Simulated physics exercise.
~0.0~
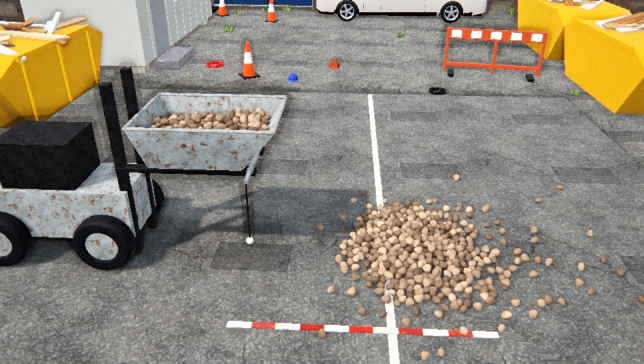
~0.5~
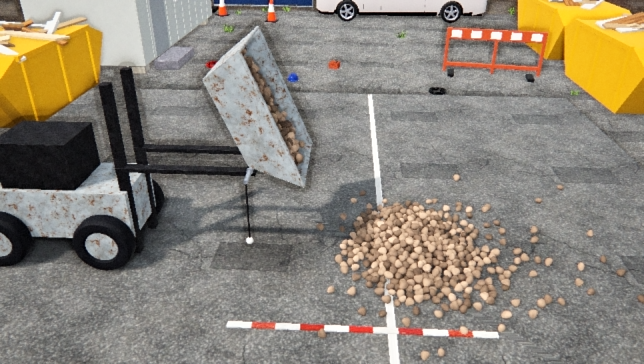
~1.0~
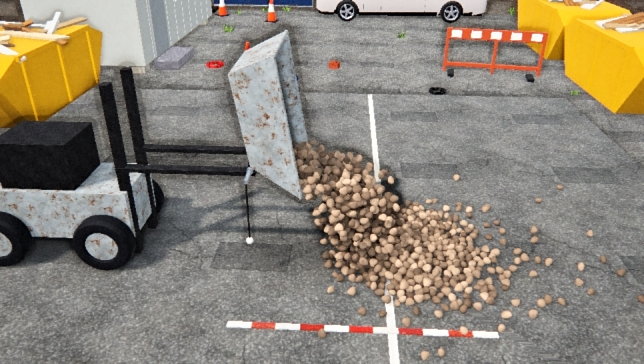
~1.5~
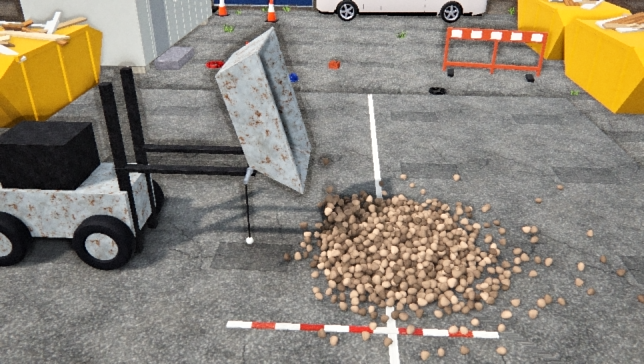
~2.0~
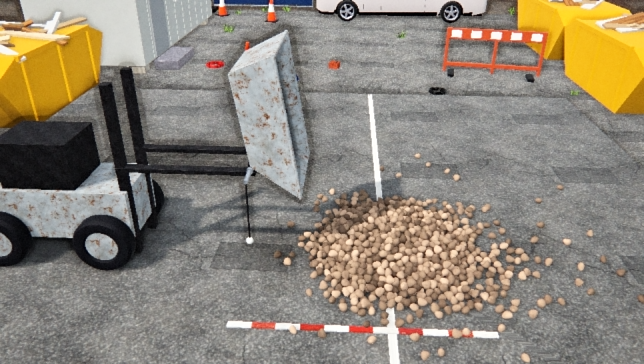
On a paved yard, a forklift's skip tips, jerks and empties stones onto the scattered heap.
